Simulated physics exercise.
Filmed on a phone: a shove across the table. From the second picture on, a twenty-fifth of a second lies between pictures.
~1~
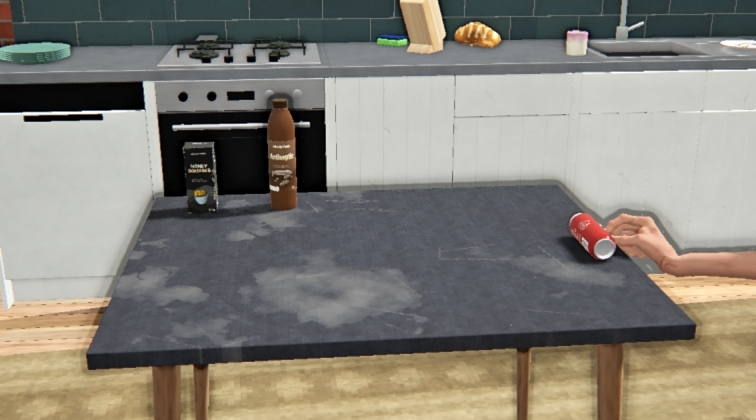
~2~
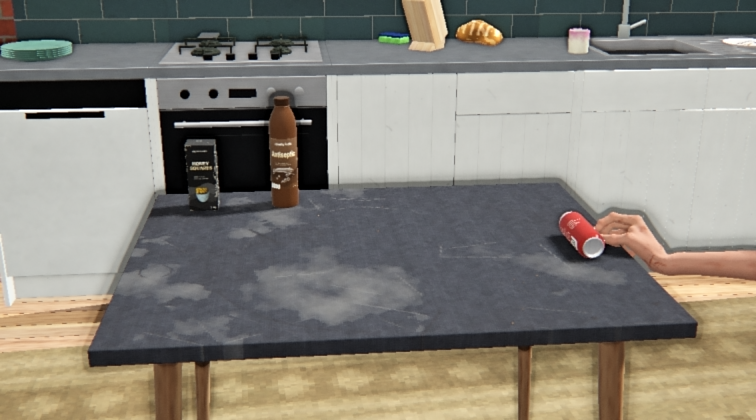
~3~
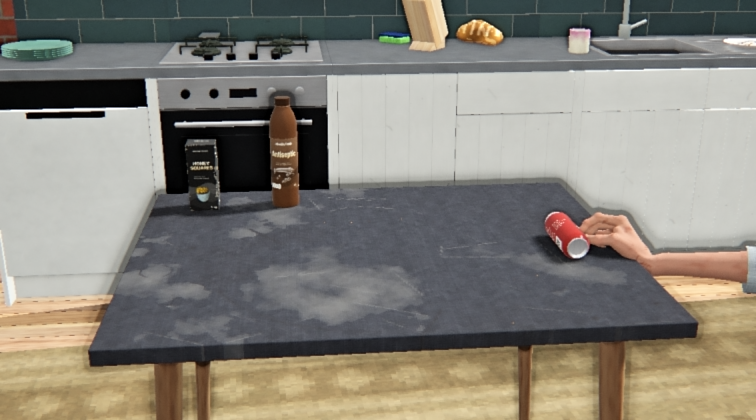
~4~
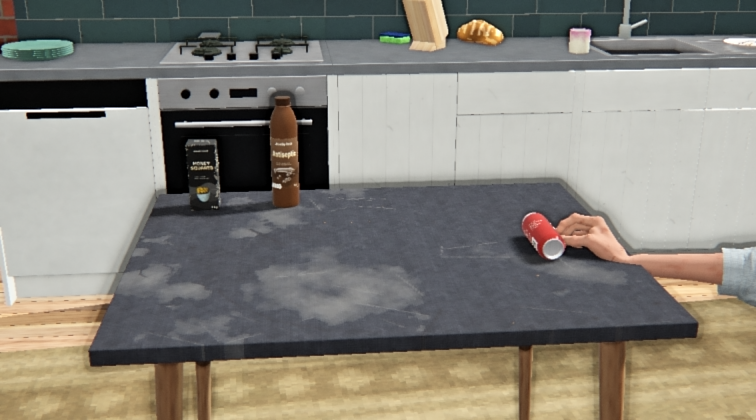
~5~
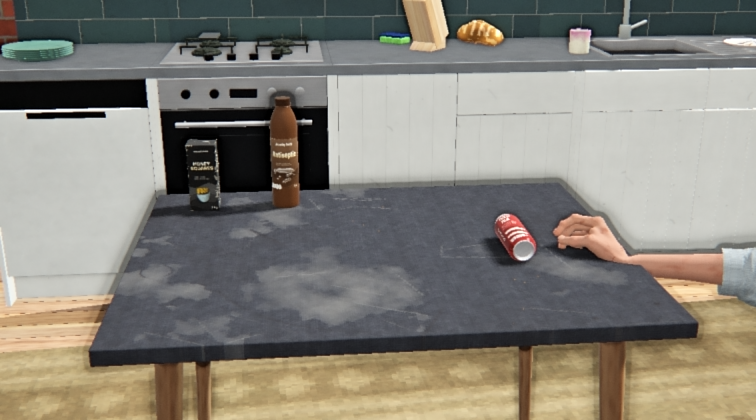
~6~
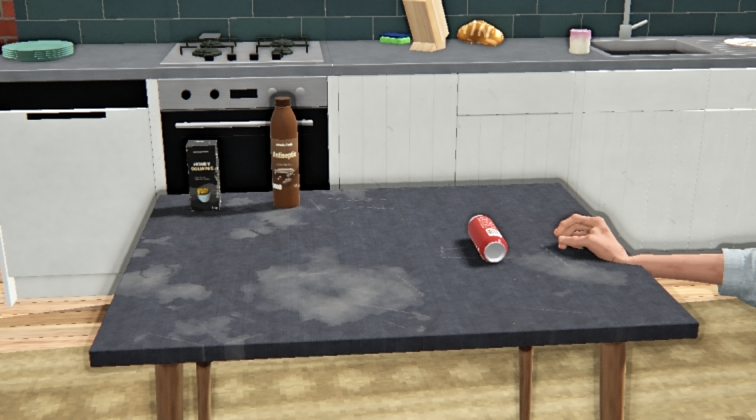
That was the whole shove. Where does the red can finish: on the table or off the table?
The red can falls off the table.
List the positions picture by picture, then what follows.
Under the hand; red can (592, 236), in the first frame.
Under the hand; red can (581, 234), in the second frame.
Under the hand; red can (566, 235), in the third frame.
Red can (543, 236), in the fourth frame.
Red can (514, 237) shifted about its own width, in the fifth frame.
Red can (487, 238) shifted well along, in the sixth frame.
Then, 0.20 s on from there, red can shifted well along near (349, 243).
Then, 0.60 s on from there, red can now off the table.
Then, 0.90 s on from there, things are still on the move.
Then, 1.20 s on from there, as before.
In the end, off the table, red can.
